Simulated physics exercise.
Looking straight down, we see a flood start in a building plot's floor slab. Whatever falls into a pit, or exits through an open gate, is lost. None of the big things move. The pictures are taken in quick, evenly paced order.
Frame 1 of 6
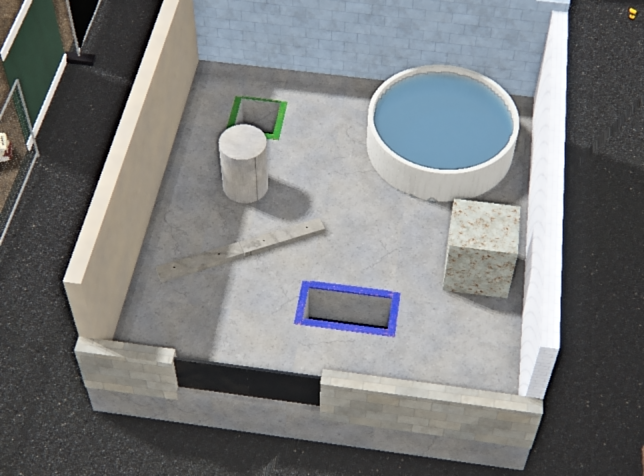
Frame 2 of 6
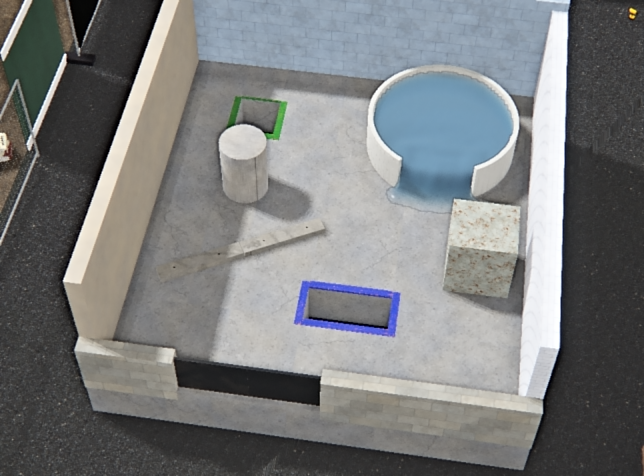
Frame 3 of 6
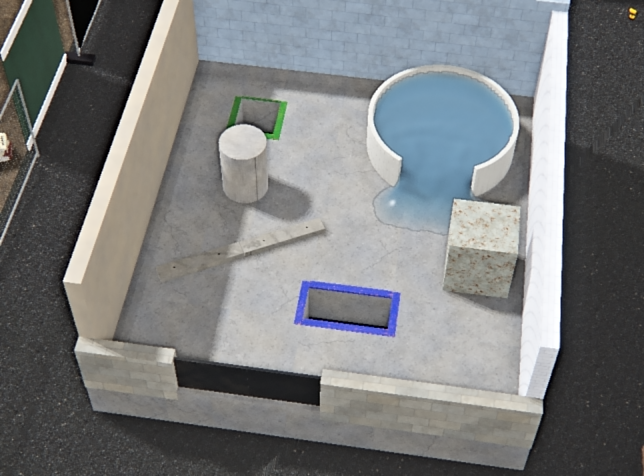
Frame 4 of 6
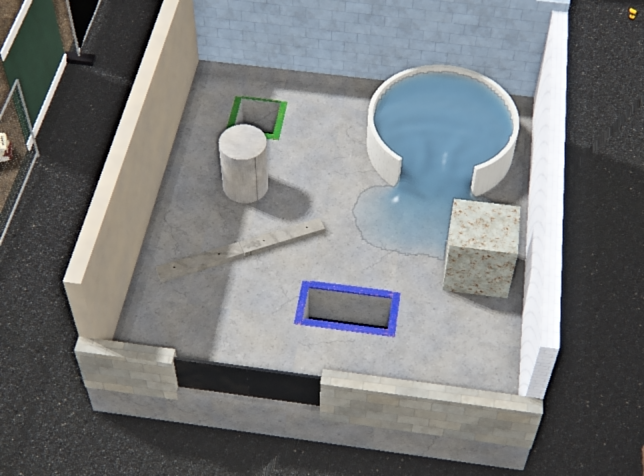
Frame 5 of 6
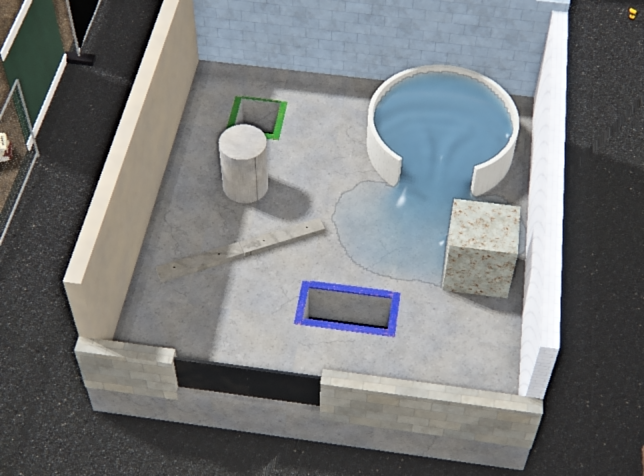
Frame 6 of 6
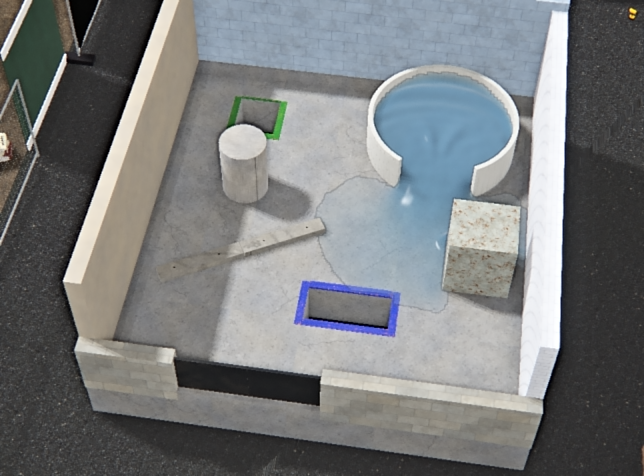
A round tank opens at its front and blue water spreads across the grey floor.
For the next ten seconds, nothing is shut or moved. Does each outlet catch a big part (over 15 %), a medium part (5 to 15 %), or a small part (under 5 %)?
Parts caught - gate: A small part; green pit: A small part; blue pit: A big part.
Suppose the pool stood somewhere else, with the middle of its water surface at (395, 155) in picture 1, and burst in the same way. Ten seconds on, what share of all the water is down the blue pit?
Blue: 50 %.
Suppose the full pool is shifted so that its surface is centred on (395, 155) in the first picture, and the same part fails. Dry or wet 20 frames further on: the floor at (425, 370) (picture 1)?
There: Under water.
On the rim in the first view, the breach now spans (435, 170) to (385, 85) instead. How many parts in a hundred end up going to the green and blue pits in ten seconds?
Out of every hundred parts, green takes 25 and blue takes 25.
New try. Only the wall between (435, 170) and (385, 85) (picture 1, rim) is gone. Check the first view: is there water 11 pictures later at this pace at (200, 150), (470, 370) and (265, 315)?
Spot by spot: Soaked through, then unaffected, then soaked through.
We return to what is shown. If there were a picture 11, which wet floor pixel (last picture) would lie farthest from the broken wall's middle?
The front tops out at about (373, 403).
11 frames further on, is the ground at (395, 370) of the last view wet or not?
Submerged.
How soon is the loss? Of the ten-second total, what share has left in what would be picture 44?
Near 75 in a hundred.
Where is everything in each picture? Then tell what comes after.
In the first picture, the round tank at (443, 120) is whole and still.
In the second picture, water pours out at (435, 188) and has run to (391, 190).
In the third picture, water pours out at (435, 190) and has run to (384, 217).
In the fourth picture, the front is at (373, 240), out from the gap at (435, 191).
In the fifth picture, water pours out at (434, 191) and has run to (362, 260).
In the sixth picture, water pours out at (435, 191) and has run to (365, 292).
A moment on, water covers 25 % of the floor; the gate 0 %, the green pit 0 %, the blue pit 3 %.
Next, water covers 40 % of the floor; the gate 0 %, the green pit 0 %, the blue pit 11 %.
Then, water covers 50 % of the floor; the gate 0 %, the green pit 0 %, the blue pit 19 %.
Later, water covers 60 % of the floor; the gate 0 %, the green pit 0 %, the blue pit 29 %.
In the end, water covers 75 % of the floor; the gate 0 %, the green pit 1 %, the blue pit 38 %.
